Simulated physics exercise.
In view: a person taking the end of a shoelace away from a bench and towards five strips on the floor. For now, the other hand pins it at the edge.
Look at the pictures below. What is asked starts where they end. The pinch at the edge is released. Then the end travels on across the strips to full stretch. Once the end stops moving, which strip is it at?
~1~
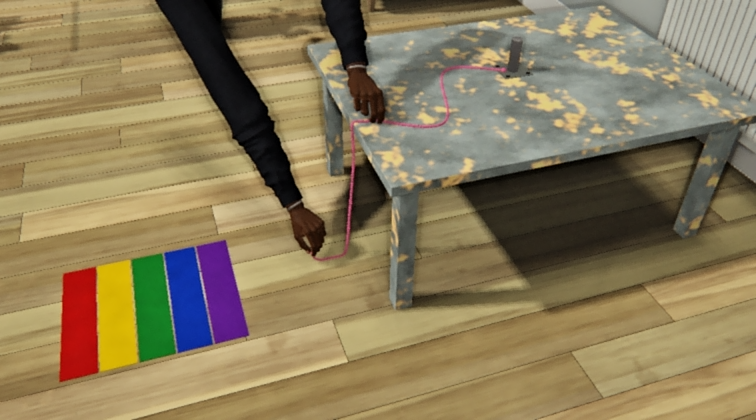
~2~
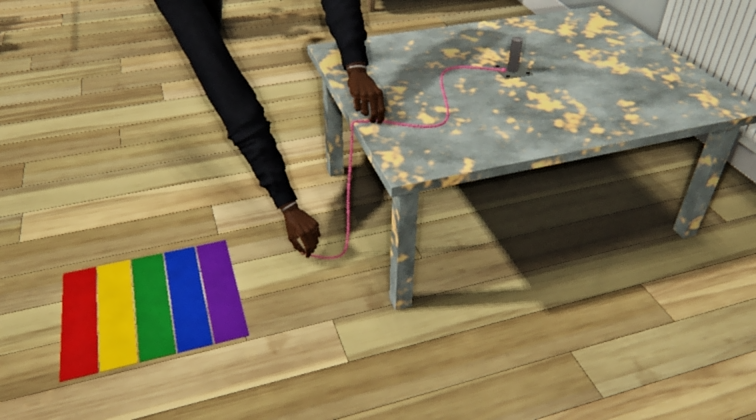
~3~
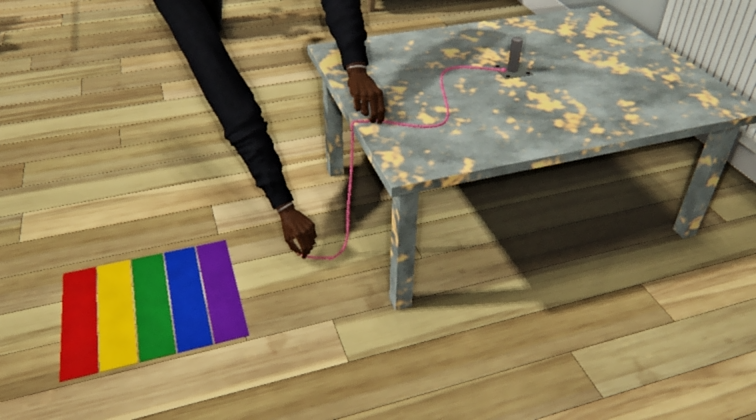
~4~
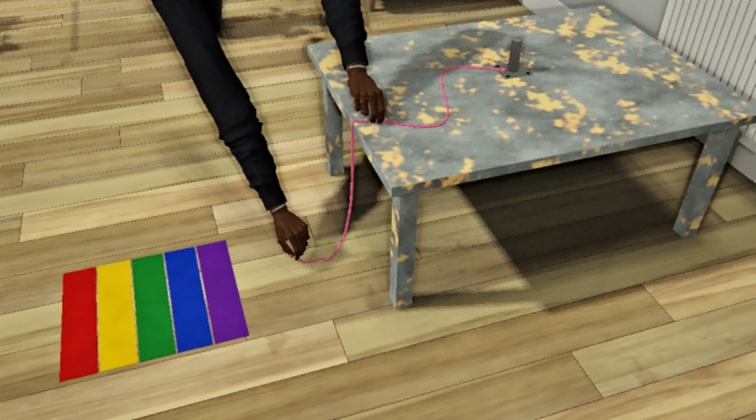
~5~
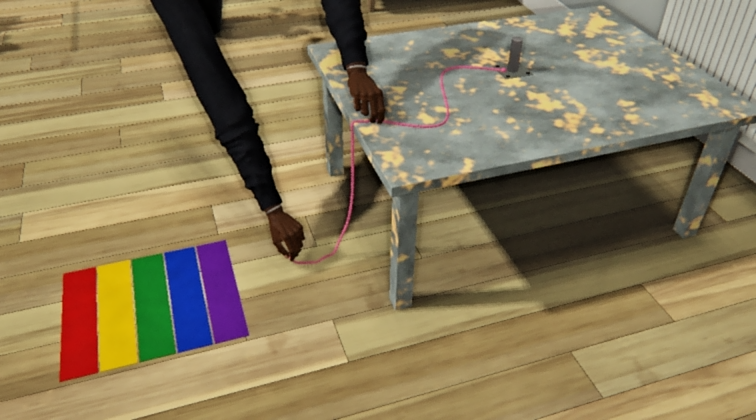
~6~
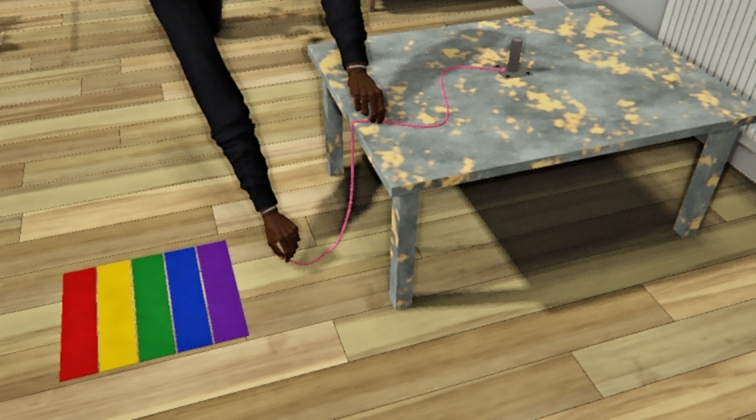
It is at the yellow strip.
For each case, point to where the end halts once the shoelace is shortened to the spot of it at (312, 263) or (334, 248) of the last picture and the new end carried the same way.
About (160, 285) and (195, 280).
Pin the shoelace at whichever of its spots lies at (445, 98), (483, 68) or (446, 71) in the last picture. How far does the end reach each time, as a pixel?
First (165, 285), next (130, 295), last (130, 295).
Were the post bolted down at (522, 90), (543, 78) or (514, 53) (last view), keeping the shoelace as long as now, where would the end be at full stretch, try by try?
Taking the tries in turn, you get (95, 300), (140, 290) and (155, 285).
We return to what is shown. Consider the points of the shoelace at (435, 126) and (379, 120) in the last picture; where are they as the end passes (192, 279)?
The first goes to (359, 118), the other to (343, 165).
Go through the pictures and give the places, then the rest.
The first picture shows end (312, 253); purple (228, 320); blue (192, 329); green (155, 337); yellow (118, 346); red (79, 356).
The second picture shows end (306, 254); shoelace through (472, 68) (443, 91) (435, 126) (360, 122) (349, 186) (347, 240).
The third picture shows end (302, 255).
The fourth picture shows end (295, 257); shoelace through (472, 68) (443, 91) (435, 126) (360, 122) (352, 185) (342, 241).
The fifth picture shows end (290, 258).
The sixth picture shows end (285, 259); shoelace through (472, 68) (443, 91) (435, 126) (360, 122) (352, 185) (338, 241).
Soon after, end near (192, 279); over blue.
After that, end near (144, 289); over green.
At the stop, end near (115, 296); over yellow. The yellow one.
